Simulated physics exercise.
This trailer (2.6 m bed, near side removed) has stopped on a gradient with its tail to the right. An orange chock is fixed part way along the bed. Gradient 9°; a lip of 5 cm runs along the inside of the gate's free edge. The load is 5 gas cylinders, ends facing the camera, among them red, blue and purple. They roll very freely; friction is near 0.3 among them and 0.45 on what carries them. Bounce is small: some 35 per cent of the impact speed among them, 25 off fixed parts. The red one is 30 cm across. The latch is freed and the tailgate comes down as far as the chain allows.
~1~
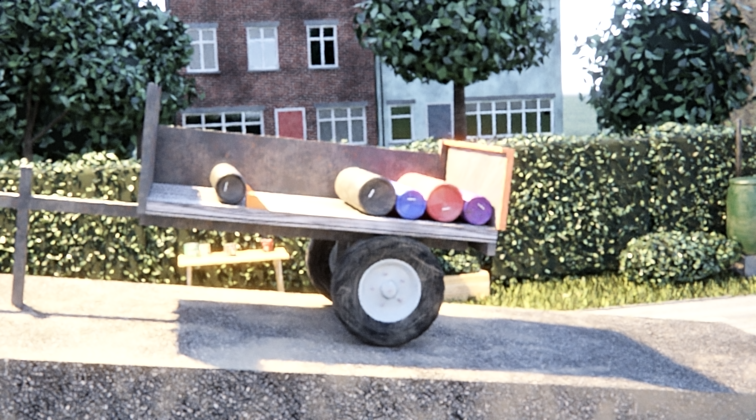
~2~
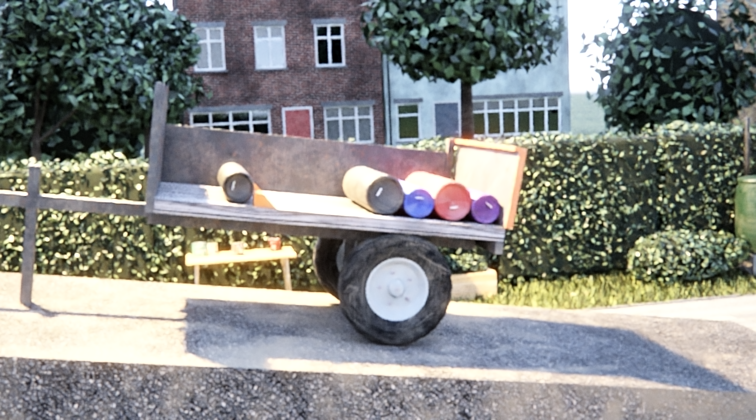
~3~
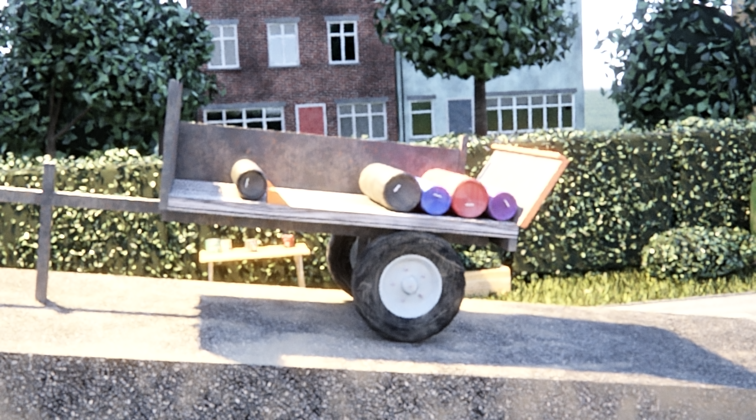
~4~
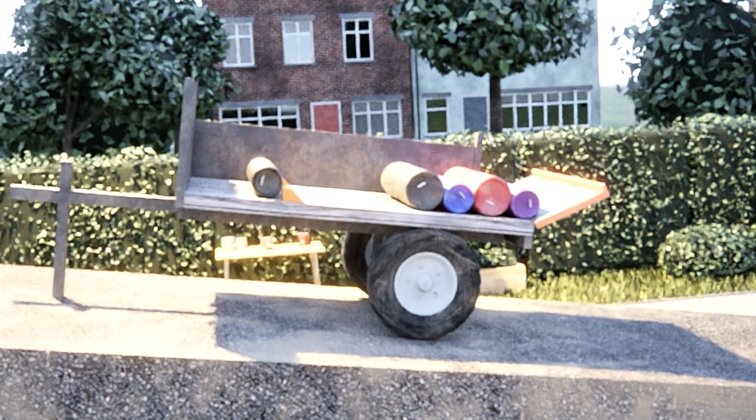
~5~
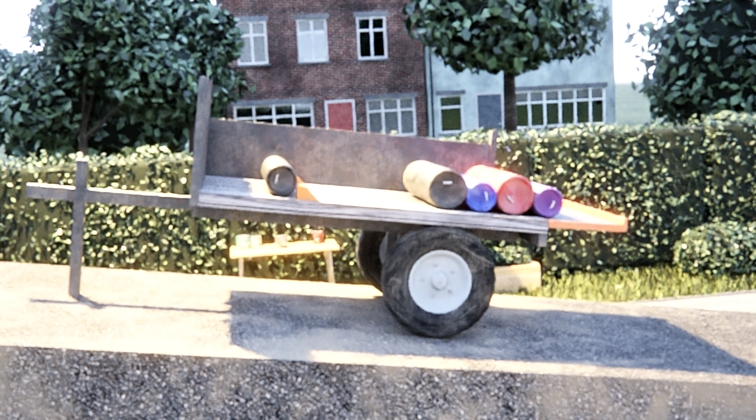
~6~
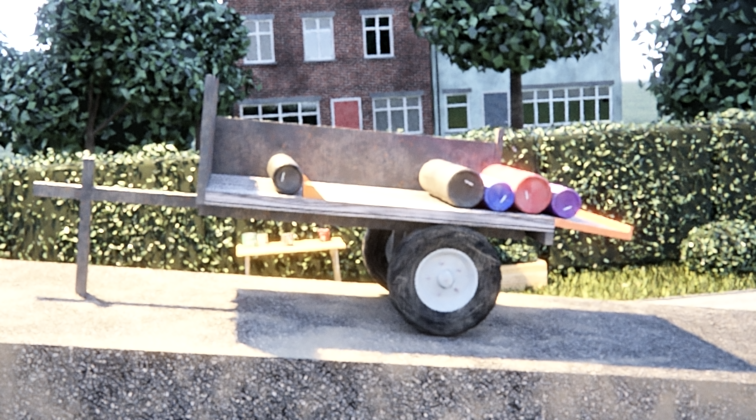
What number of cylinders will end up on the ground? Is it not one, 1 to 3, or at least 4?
The answer is at least 4, which leaves 1 of 5.
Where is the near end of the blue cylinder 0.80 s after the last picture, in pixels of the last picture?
At about (583, 207).
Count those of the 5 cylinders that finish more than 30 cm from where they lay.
In all, 4.
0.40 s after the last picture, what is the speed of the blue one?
Near 0.8 m/s.
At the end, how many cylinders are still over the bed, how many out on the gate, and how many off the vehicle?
In that order: 1, 0, 4.
Another 0.4 s on from the last picture, red is on the gate, 15 cm past the hinge, rolling right; blue is on the bed, 15 cm short of the hinge, rolling right; purple is on the gate, 45 cm past the hinge, rolling right; 0 gone off the back.
Another 0.8 s on from the last picture, red is on the gate, 55 cm past the hinge, rolling right; blue is on the gate, 25 cm past the hinge, rolling right; purple is dropping off the gate; 1 gone off the back.
Another 1.3 s on from the last picture, red is dropping off the gate; blue is dropping off the gate; purple is off the vehicle; 3 gone off the back.
Another 1.8 s on from the last picture, red is out on the ground; blue is out on the ground; purple is out on the ground; 4 gone off the back.
In the end (3.7 s after the last picture), red is out on the ground; blue is out on the ground; purple is off the vehicle; 4 gone off the back.
